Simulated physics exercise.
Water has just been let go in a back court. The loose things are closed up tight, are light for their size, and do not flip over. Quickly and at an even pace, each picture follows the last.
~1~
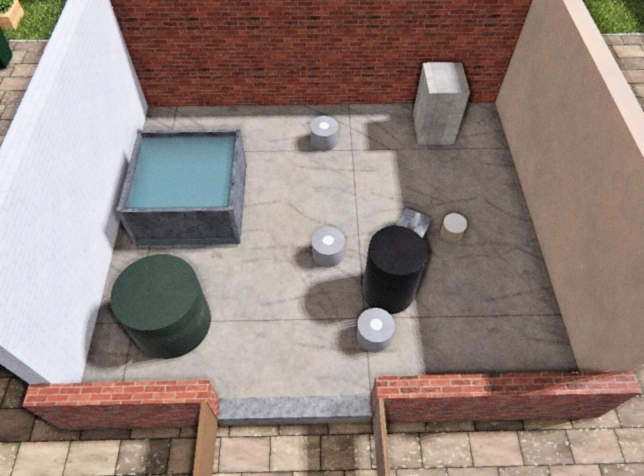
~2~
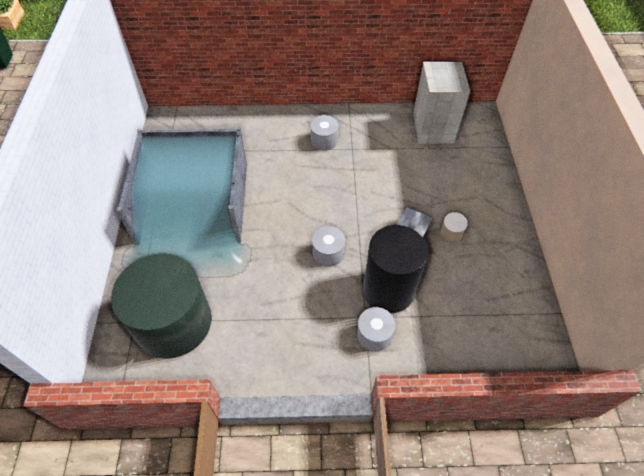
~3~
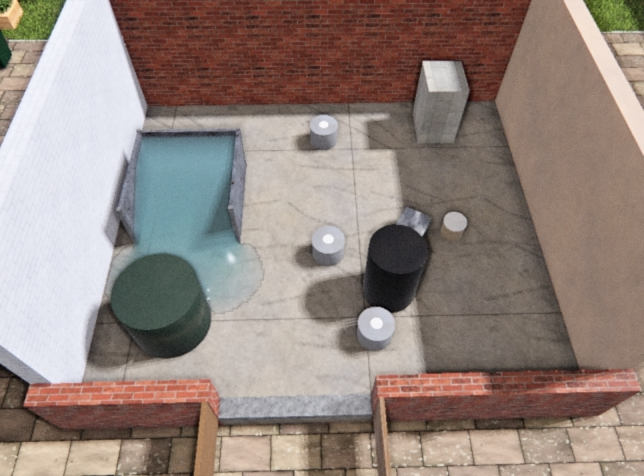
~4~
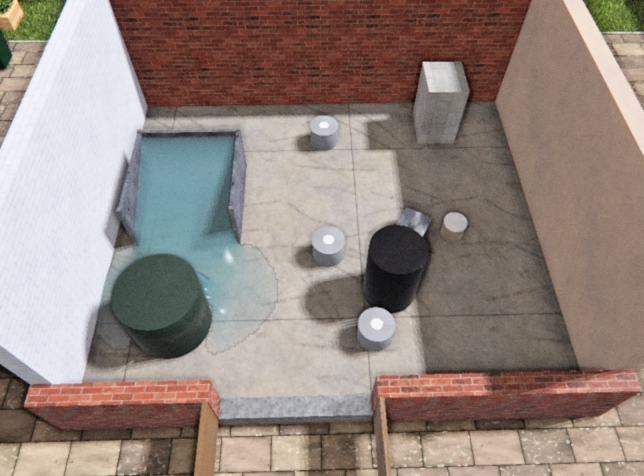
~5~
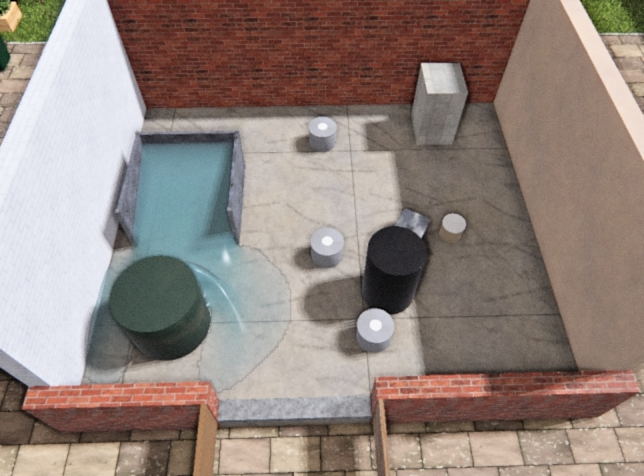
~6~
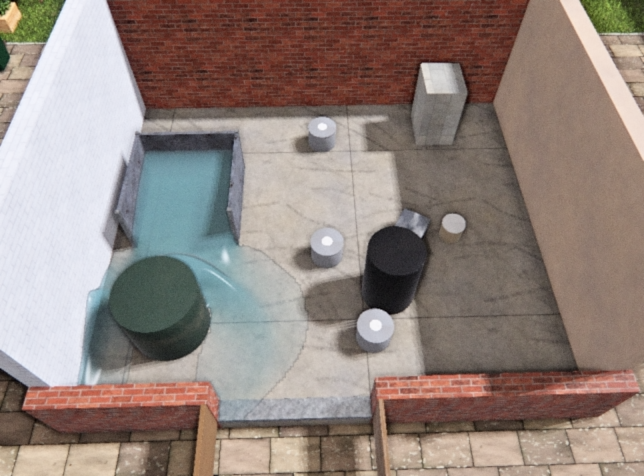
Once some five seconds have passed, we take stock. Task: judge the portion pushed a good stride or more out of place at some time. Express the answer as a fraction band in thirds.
Fraction band: 1/3 to 2/3.
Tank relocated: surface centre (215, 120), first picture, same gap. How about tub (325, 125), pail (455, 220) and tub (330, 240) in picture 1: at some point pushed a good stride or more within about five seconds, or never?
Not far, Not far, Far enough.
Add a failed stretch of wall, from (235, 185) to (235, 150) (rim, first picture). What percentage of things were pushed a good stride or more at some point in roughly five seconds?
100 per cent or thereabouts.
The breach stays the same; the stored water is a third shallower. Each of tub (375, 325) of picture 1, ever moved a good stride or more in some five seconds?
Lab note for this piece: Reached that mark.
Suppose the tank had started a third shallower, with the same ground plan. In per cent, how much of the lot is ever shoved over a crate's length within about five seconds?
Share moved: Approx. 20 percent.
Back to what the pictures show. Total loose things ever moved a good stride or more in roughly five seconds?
So the number is 2.
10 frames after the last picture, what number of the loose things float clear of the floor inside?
Tally at that point: 0.
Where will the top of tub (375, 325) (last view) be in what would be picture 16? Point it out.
(497, 331).
A moment on, 0 of 5 are well off their spots; 0 afloat.
Next, 1 of 5 are well off their spots; 0 afloat.
Later, 2 of 5 are well off their spots; 1 afloat.
In the end, 2 of 5 are well off their spots, and 2 have been at some point; 0 afloat.
